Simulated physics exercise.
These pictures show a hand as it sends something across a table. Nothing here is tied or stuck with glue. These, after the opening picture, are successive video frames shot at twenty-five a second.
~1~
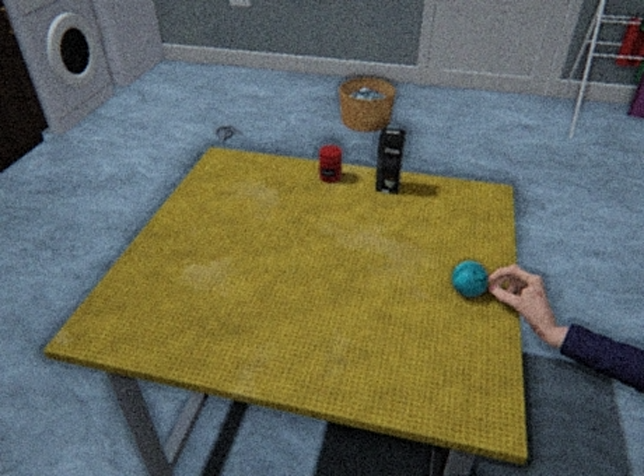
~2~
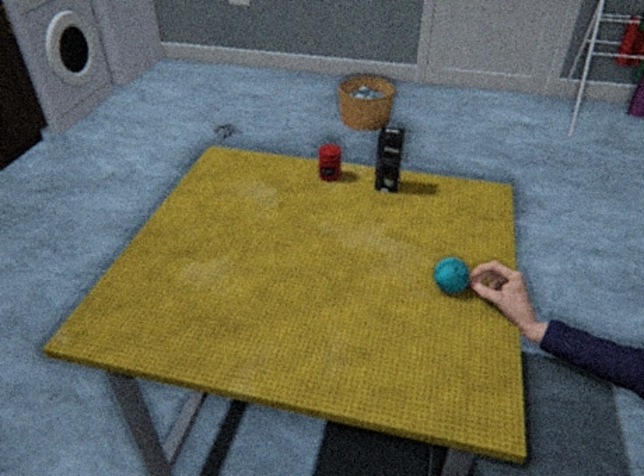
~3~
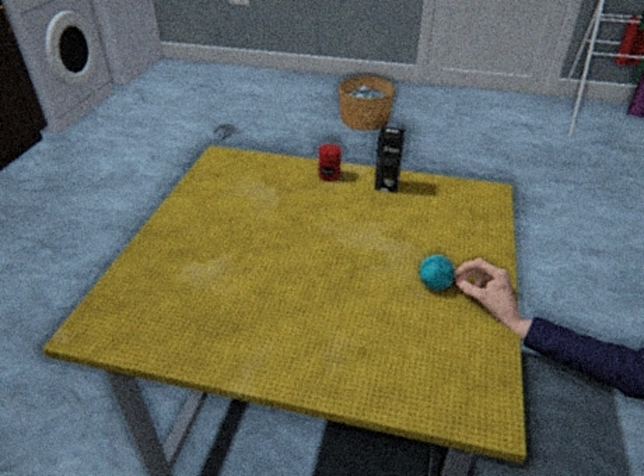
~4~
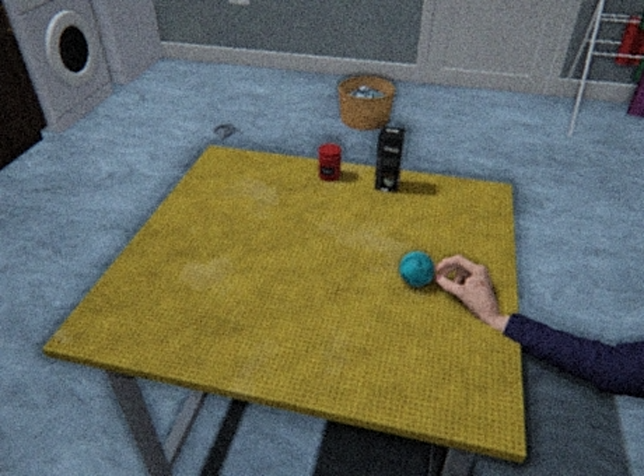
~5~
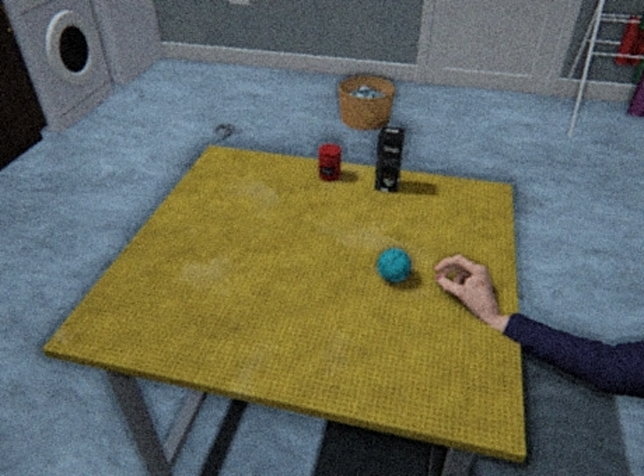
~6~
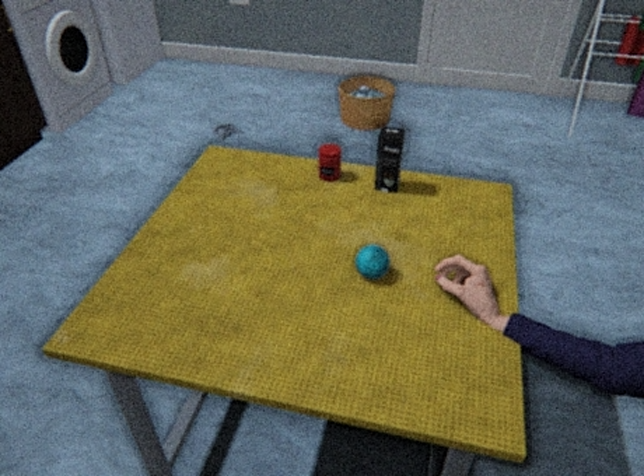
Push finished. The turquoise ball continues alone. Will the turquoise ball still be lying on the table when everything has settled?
No, it ends up off the table.
Then, 0.20 s on from there, turquoise ball shifted well along near (275, 246).
Then, 0.50 s on from there, turquoise ball shifted well along near (158, 227).
Then, 0.70 s on from there, turquoise ball now off the table.
Then, 1.00 s on from there, things are still on the move.
In the end, off the table, turquoise ball.
